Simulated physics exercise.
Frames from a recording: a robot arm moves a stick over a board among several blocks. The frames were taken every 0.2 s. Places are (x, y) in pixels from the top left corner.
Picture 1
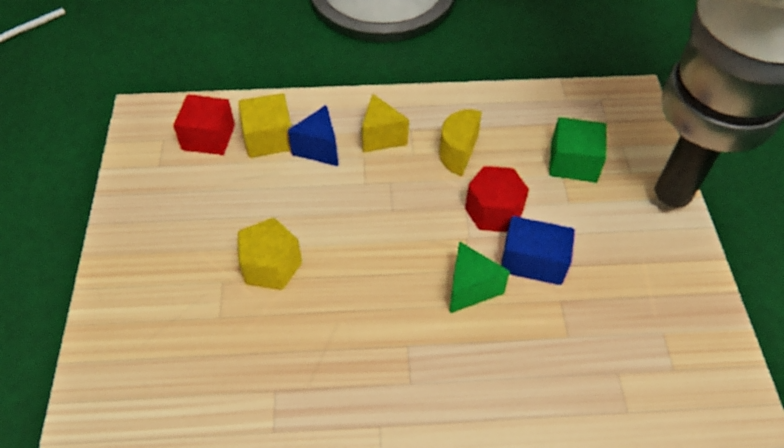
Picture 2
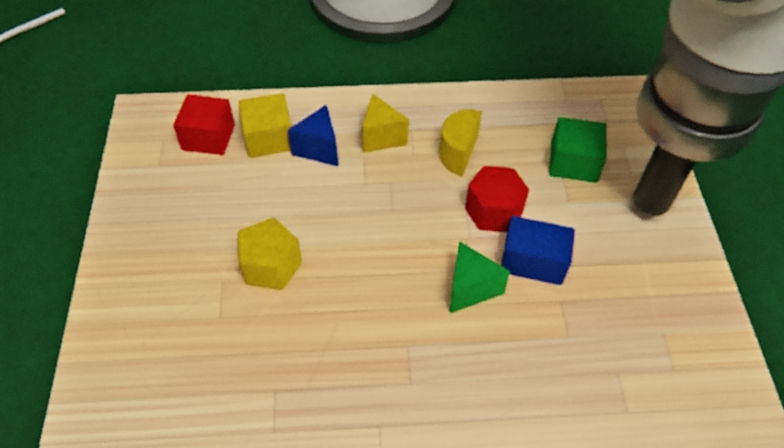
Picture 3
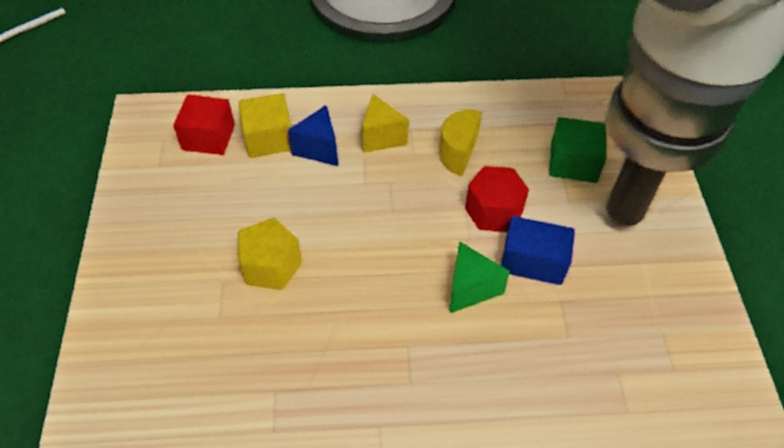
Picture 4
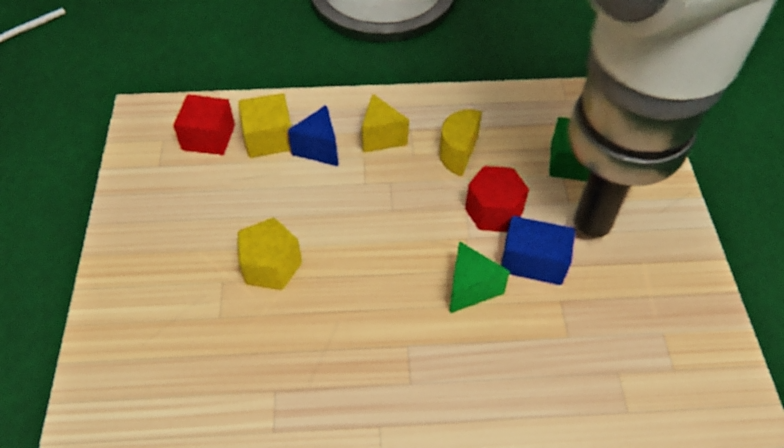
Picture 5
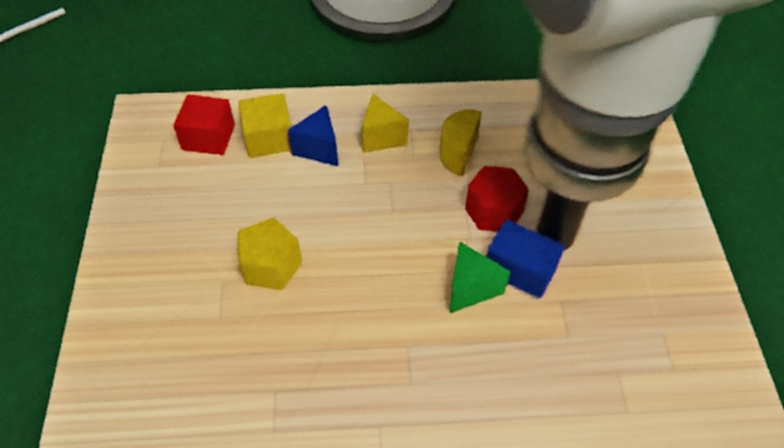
A robot arm moves a dark stick leftward and slightly down across a wooden board of colored blocks, then pushes the blue block a short way left, turning it beside the green triangular piece and red hexagonal block.
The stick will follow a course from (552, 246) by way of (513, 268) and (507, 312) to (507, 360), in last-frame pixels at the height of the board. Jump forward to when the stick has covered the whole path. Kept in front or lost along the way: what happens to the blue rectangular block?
I'd say the blue rectangular block has slipped off and sits beside or behind the stick.
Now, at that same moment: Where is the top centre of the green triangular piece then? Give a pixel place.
It will end up at (422, 295).
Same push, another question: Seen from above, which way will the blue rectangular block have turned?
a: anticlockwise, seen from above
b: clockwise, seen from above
The correct letter is b.
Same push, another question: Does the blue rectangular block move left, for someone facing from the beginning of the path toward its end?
I believe not.
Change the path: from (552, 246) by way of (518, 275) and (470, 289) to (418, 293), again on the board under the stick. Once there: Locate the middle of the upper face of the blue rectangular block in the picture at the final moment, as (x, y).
It will likely be found at (382, 295).
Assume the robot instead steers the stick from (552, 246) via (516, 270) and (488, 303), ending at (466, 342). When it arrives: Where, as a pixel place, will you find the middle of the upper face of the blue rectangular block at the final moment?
At the end it should sit near (421, 323).
What follows on the original path. One third of the way, stick at (515, 258); green triangular piece at (444, 284); blue rectangular block at (487, 270), turned 15° clockwise.
Two thirds of the way, stick at (510, 303); green triangular piece at (424, 294), turned 45° clockwise; blue rectangular block at (470, 302), turned 50° clockwise.
At the end, stick at (510, 351); green triangular piece at (422, 295), turned 55° clockwise; red hexagonal block in place; blue rectangular block at (466, 310), turned 65° clockwise.
